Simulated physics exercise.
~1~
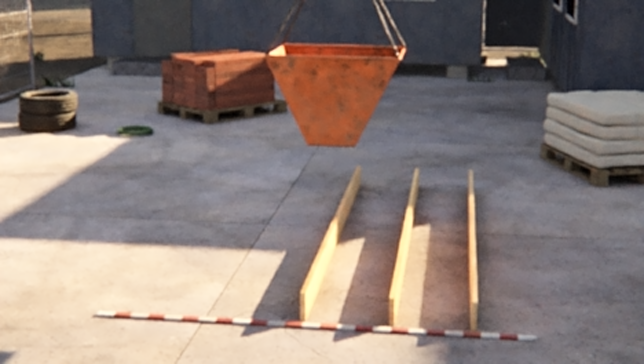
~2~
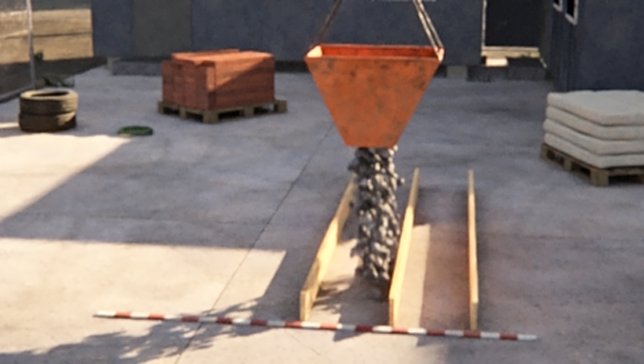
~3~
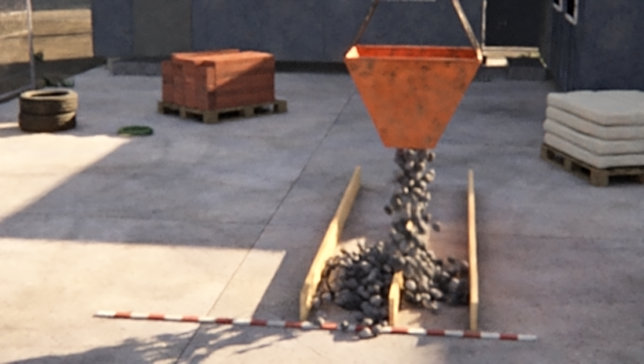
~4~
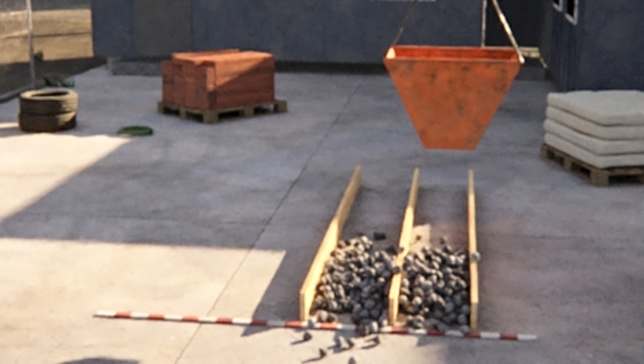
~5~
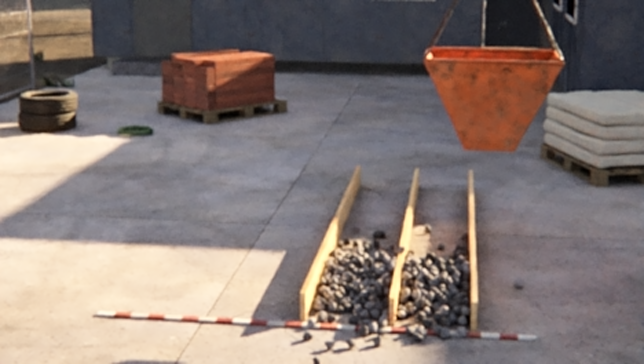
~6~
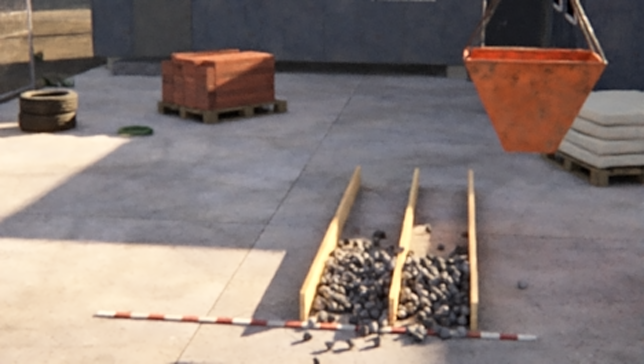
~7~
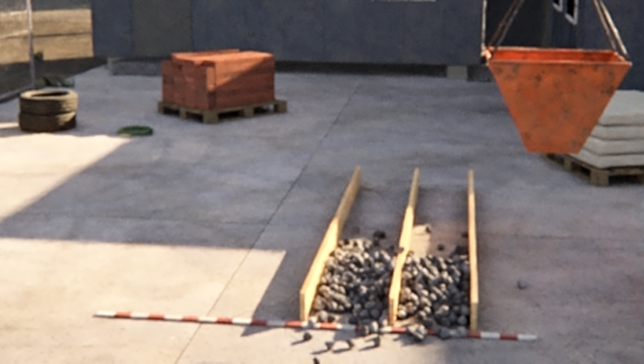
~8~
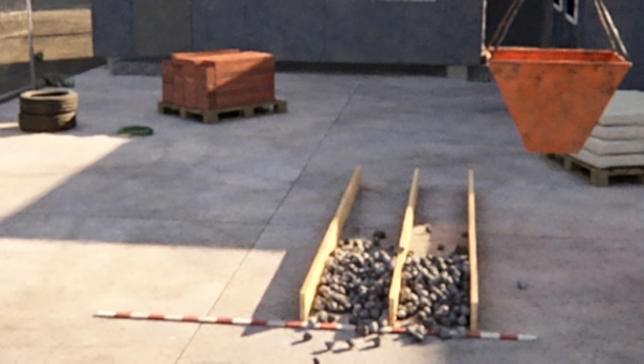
In a concrete yard, an orange skip moves right, pouring grey stones into two plank bays.
